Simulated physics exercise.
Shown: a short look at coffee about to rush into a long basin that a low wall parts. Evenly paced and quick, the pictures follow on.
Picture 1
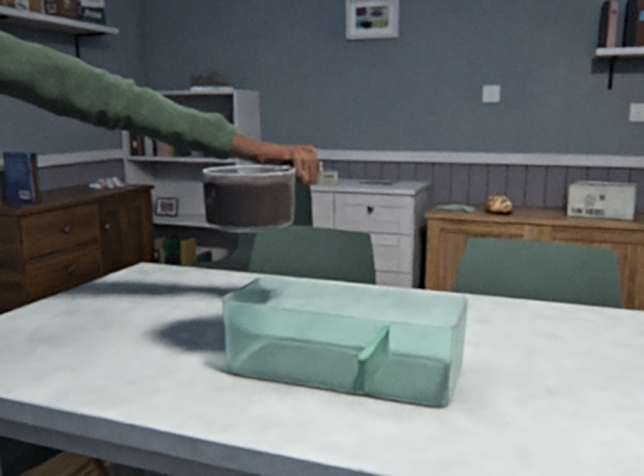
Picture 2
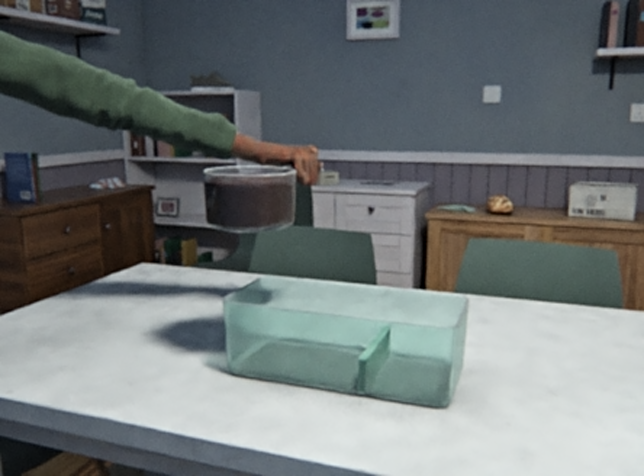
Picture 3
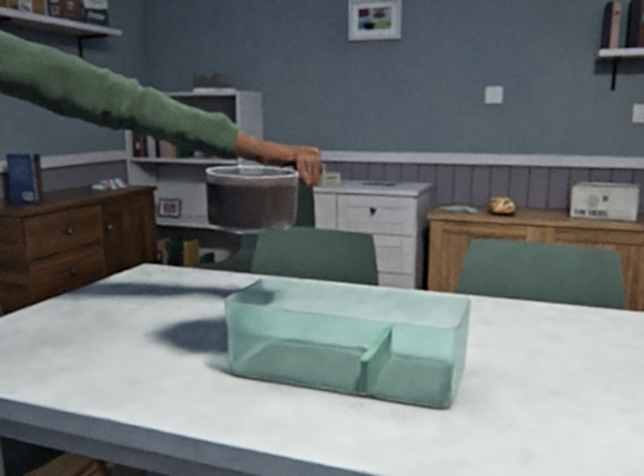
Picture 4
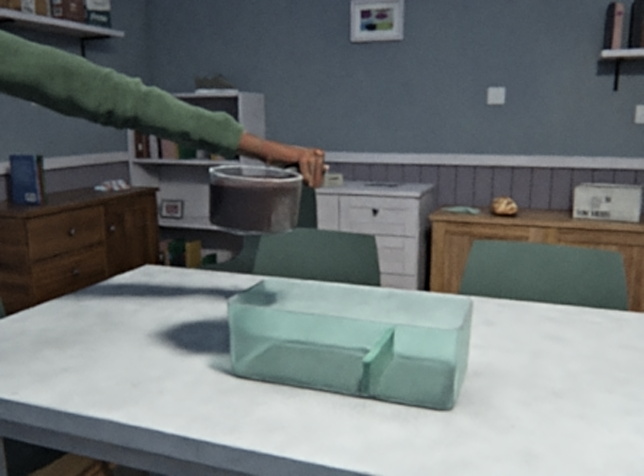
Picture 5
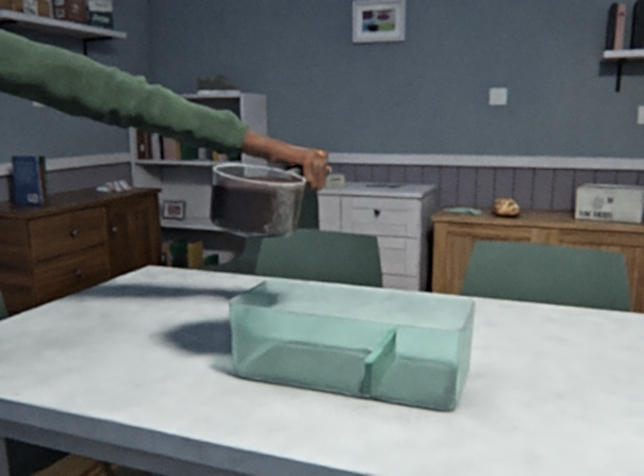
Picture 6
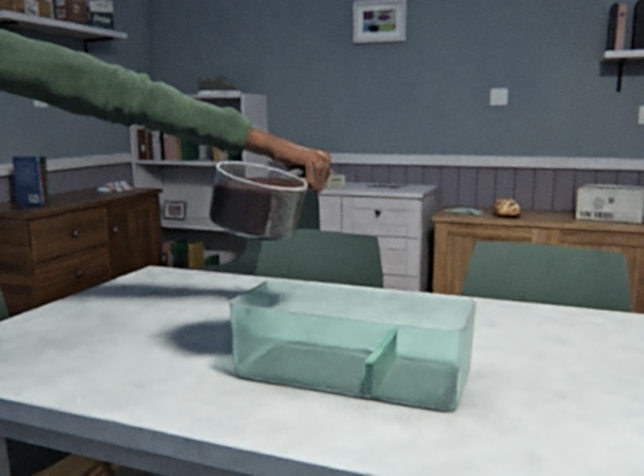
A hand slowly tilts a clear container of coffee above a divided green basin.
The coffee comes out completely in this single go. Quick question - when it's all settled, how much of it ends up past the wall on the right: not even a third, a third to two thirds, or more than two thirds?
Low range.
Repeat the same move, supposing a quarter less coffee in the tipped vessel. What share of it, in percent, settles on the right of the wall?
5 %.
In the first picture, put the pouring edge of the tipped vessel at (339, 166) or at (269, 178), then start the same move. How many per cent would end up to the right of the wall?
Start one gives some 60 %, start two some 10 %.
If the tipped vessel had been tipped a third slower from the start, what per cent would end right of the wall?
It comes to some 5 per cent.
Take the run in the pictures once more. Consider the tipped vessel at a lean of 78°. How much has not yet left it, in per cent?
Still holding around 50 %, give or take.
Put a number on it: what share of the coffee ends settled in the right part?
It comes to about 10 per cent.
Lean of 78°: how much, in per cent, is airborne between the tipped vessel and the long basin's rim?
It's close to 35 %.
A moment on, the tilt is 78° and 52 per cent is still to pour, 13 is left of the wall and 0 right of it.
Next, the tilt is 110° and 7 per cent is still to pour, 81 is left of the wall and 2 right of it.
Then the tilt is 112° and 0 per cent is still to pour, 90 is left of the wall and 8 right of it.
Later the tilt is 112° and 0 per cent is still to pour, 91 is left of the wall and 8 right of it.
In the end 91 per cent lies left of the wall, 8 right of it and 1 outside.
